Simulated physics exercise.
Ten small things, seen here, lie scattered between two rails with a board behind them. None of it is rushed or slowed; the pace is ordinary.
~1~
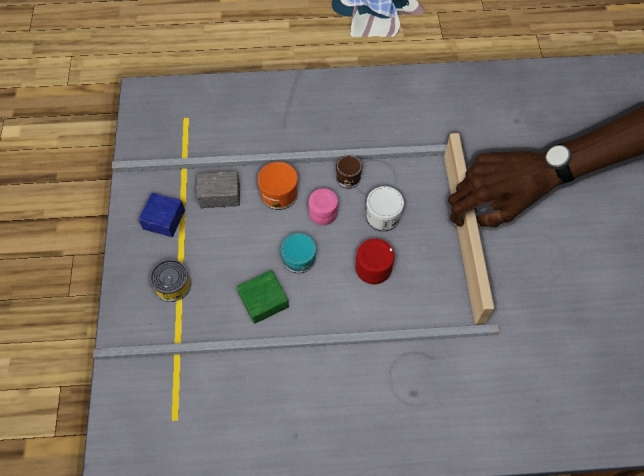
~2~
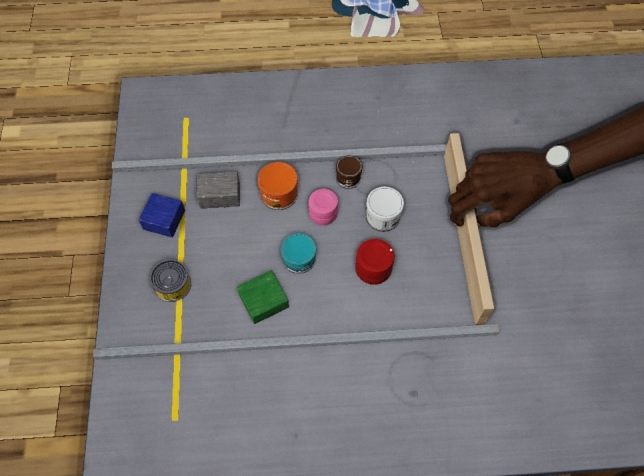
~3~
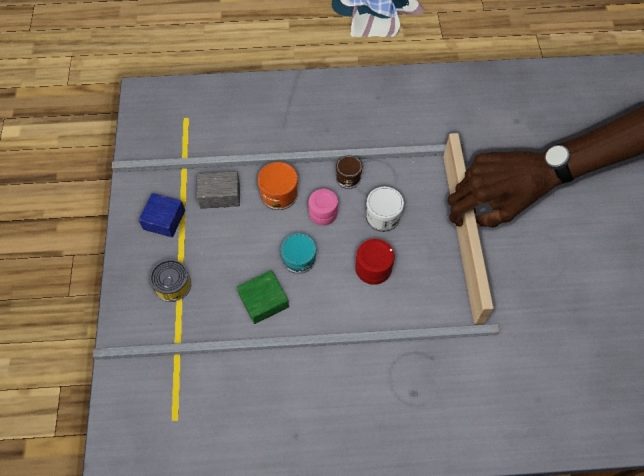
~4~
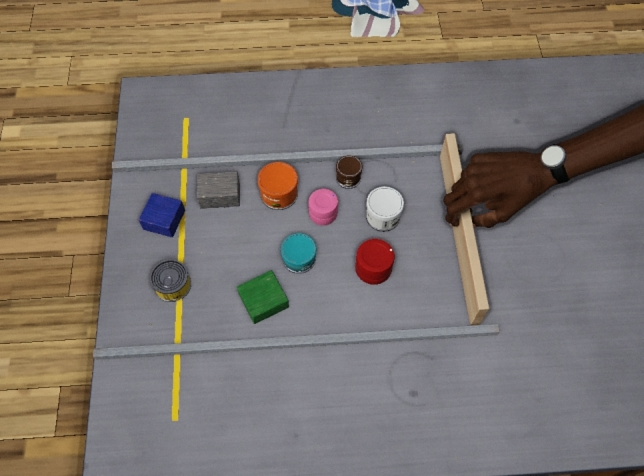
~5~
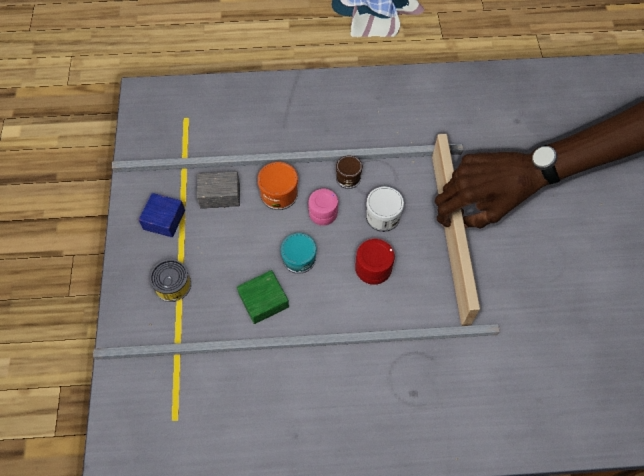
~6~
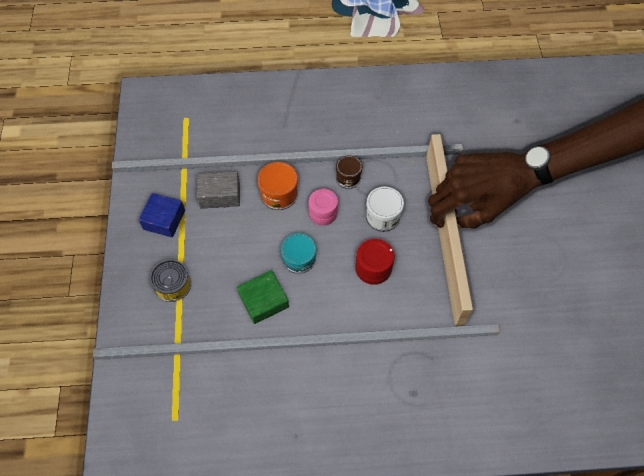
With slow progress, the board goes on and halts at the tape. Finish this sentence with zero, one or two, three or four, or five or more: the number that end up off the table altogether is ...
The number that end up off the table altogether is zero.
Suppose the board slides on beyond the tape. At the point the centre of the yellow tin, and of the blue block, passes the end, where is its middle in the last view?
Near (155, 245), then near (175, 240).
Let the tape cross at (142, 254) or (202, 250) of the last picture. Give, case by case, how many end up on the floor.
First try 5, second try 0.
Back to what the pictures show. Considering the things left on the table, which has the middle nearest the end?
That one is the blue block.
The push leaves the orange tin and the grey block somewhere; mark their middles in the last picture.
Near (161, 202) and (131, 185).
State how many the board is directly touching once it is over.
Number in contact with it: 5.
Soon after, none off yet; blue block at rest near (162, 215); yellow tin at rest near (171, 281); grey block at rest near (219, 190).
In the end, the number that fall off is zero.
